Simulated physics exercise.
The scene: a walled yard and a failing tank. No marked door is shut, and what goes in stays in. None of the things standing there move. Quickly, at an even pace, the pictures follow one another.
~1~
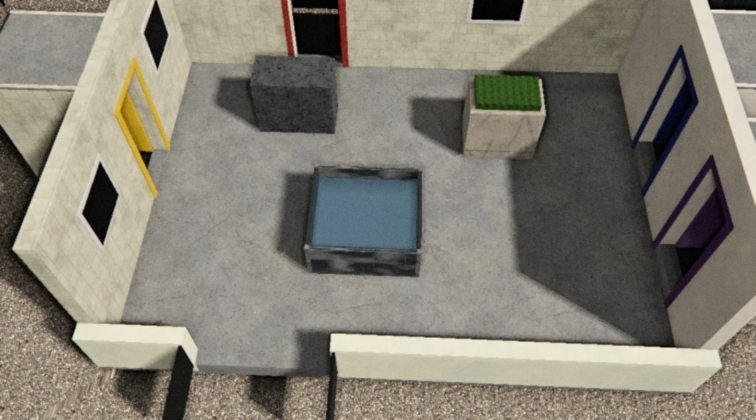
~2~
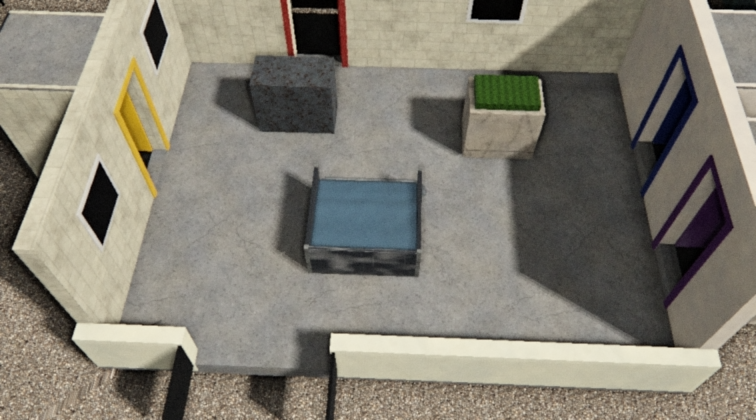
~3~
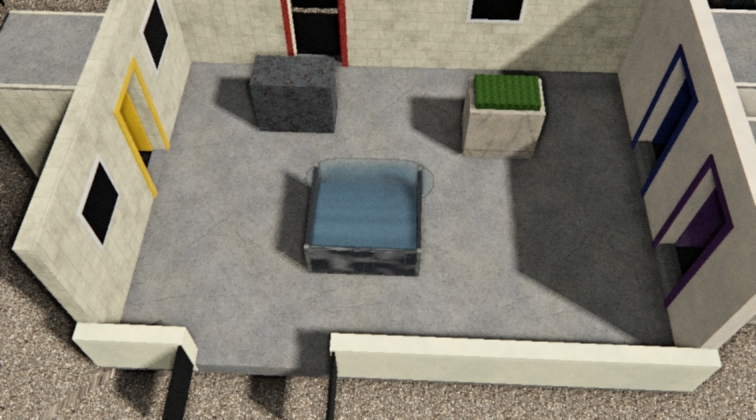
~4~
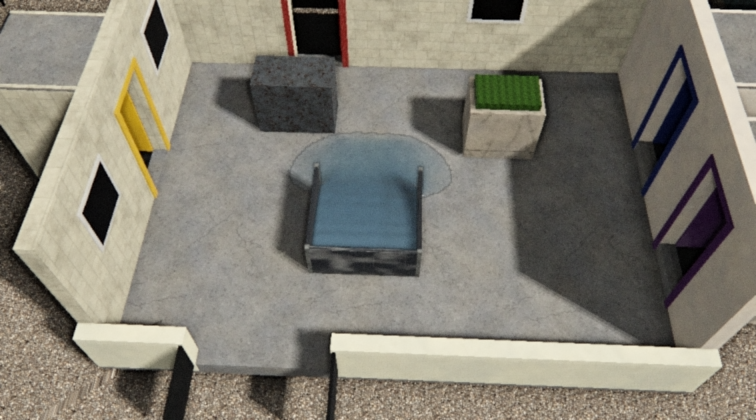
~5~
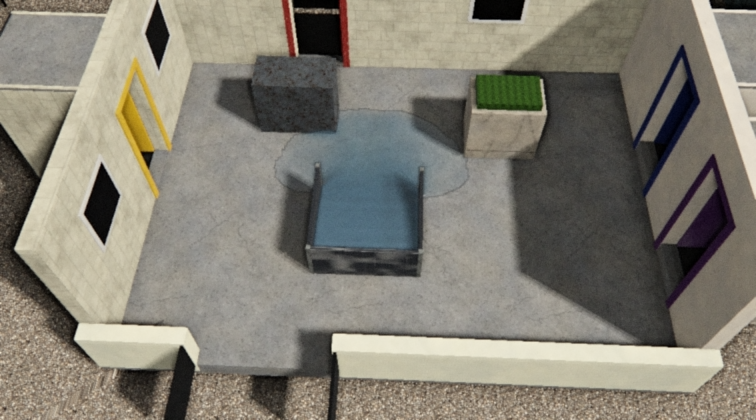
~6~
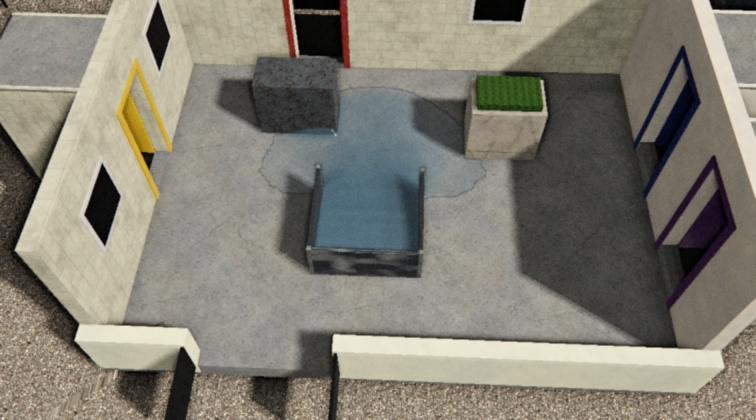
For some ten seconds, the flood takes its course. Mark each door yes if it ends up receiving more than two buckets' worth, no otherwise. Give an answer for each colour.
Purple door - no, yellow door - yes, red door - yes, blue door - no.
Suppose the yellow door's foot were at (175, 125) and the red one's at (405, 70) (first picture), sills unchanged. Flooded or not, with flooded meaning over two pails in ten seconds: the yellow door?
Checking it, I find the yellow door overflows.
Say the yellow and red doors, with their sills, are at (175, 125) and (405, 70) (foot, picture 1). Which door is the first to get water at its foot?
The red door, as it turns out.
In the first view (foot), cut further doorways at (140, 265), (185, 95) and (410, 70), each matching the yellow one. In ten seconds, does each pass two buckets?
Result, in listed order - doesn't reach the limit, gets past the limit, gets past the limit.
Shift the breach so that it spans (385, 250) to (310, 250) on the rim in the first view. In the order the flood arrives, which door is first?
Answer - the purple-painted one.
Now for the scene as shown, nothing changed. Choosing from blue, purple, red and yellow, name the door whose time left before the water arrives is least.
The red one.
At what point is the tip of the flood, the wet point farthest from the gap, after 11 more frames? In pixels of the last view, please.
Near (559, 75).
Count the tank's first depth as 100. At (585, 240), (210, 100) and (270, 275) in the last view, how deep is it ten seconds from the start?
Readings in order: Around 4, 8 and 2 %.
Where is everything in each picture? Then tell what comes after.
In the first picture, still water in the open tank at (366, 210).
In the second picture, water pours out on the open tank's far side and has run to (423, 194).
In the third picture, water pours out on the open tank's far side and has run to (427, 174).
In the fourth picture, water pours out on the open tank's far side and has run to (438, 158).
In the fifth picture, the front is at (405, 115), out from the gap on the open tank's far side.
In the sixth picture, water pours out on the open tank's far side and has run to (359, 91).
A moment on, water covers 20 % of the floor; the purple door not reached, the yellow door not reached, the red door under two buckets in, the blue door not reached.
Next, water covers 30 % of the floor; the purple door not reached, the yellow door under two buckets in, the red door over two buckets in, the blue door not reached.
Then, water covers 45 % of the floor; the purple door not reached, the yellow door over two buckets in, the red door over two buckets in, the blue door not reached.
Later, water covers 65 % of the floor; the purple door wet at the sill, nothing in, the yellow door over two buckets in, the red door over two buckets in, the blue door wet at the sill, nothing in.
In the end, water covers 90 % of the floor; the purple door wet at the sill, nothing in, the yellow door over two buckets in, the red door over two buckets in, the blue door wet at the sill, nothing in.
